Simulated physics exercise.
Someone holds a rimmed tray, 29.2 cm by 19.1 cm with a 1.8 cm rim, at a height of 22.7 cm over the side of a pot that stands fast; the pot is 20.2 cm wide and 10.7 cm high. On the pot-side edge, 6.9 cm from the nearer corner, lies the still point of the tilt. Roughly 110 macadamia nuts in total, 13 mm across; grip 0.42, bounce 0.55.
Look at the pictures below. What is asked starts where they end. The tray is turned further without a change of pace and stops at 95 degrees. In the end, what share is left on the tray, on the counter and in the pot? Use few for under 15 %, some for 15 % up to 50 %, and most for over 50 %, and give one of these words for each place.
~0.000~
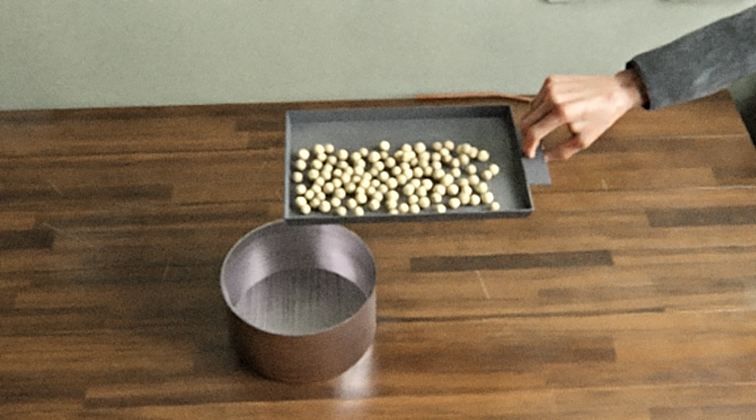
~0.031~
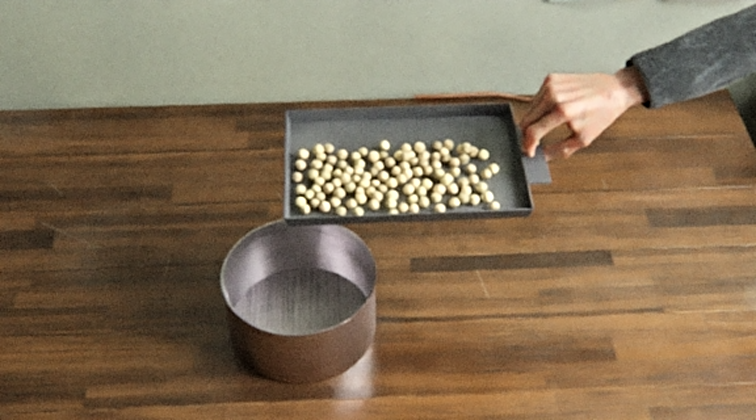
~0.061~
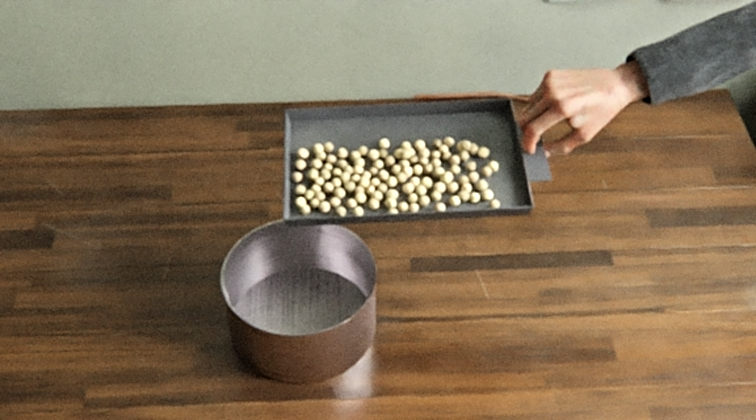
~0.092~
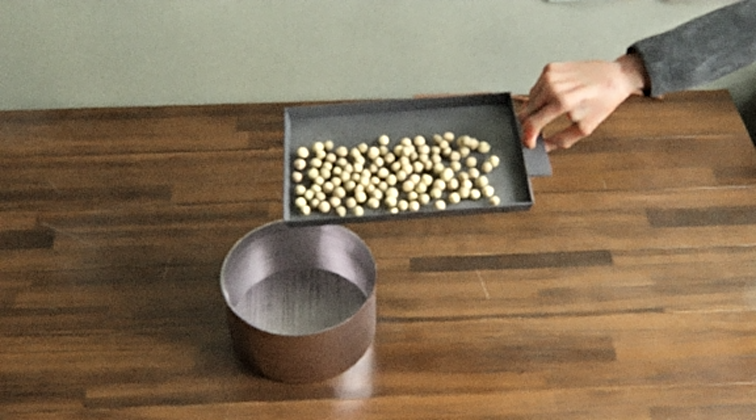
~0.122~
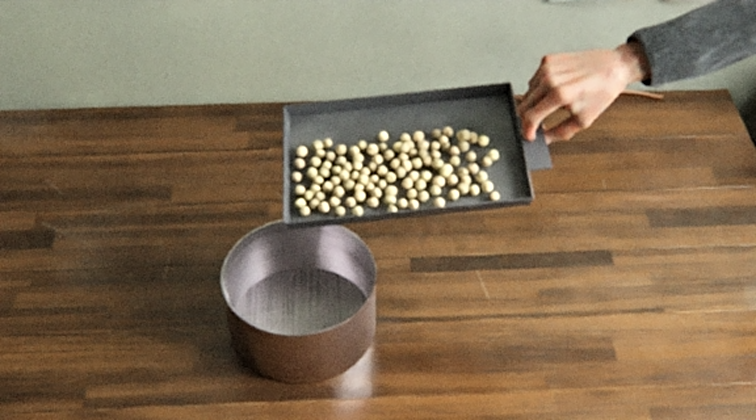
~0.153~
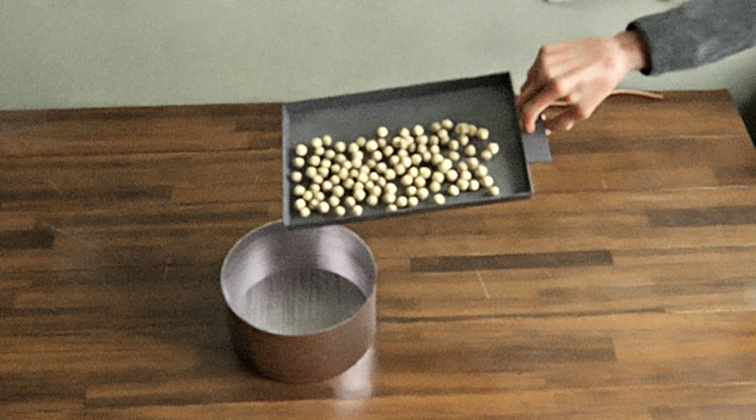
Tray: Few, counter: Few, pot: Most.
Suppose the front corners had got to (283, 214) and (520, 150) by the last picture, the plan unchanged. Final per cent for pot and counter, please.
In the pot: 20 per cent; on the counter: 80 per cent.
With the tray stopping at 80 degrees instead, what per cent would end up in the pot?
95 percent.
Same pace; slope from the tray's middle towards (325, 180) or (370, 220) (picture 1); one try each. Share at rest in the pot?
The share comes to roughly 60 in a hundred, then roughly 70 in a hundred.
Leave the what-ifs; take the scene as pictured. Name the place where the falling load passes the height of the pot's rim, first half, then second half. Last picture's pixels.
I'd mark about (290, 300) for the first half, then (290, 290) for the second.
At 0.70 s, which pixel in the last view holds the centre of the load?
Near (321, 199).
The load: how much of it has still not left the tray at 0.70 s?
Close to 95 in a hundred parts of the load.
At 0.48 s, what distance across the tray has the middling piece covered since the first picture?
Displacement on the tray: About 4 cm.
Then, at 0.48 s, tilt 53 degrees; the tray holds 100 %, the pot 0 %.
After 0.70 s, tilt 80 degrees; the tray holds 95 %, the pot 0 %.
Then, at 1.03 s, tilt 95 degrees; the tray holds 5 %, the pot 95 %.
In the end, at 1.7 s, tray 0 %, counter 5 %, pot 95 %.
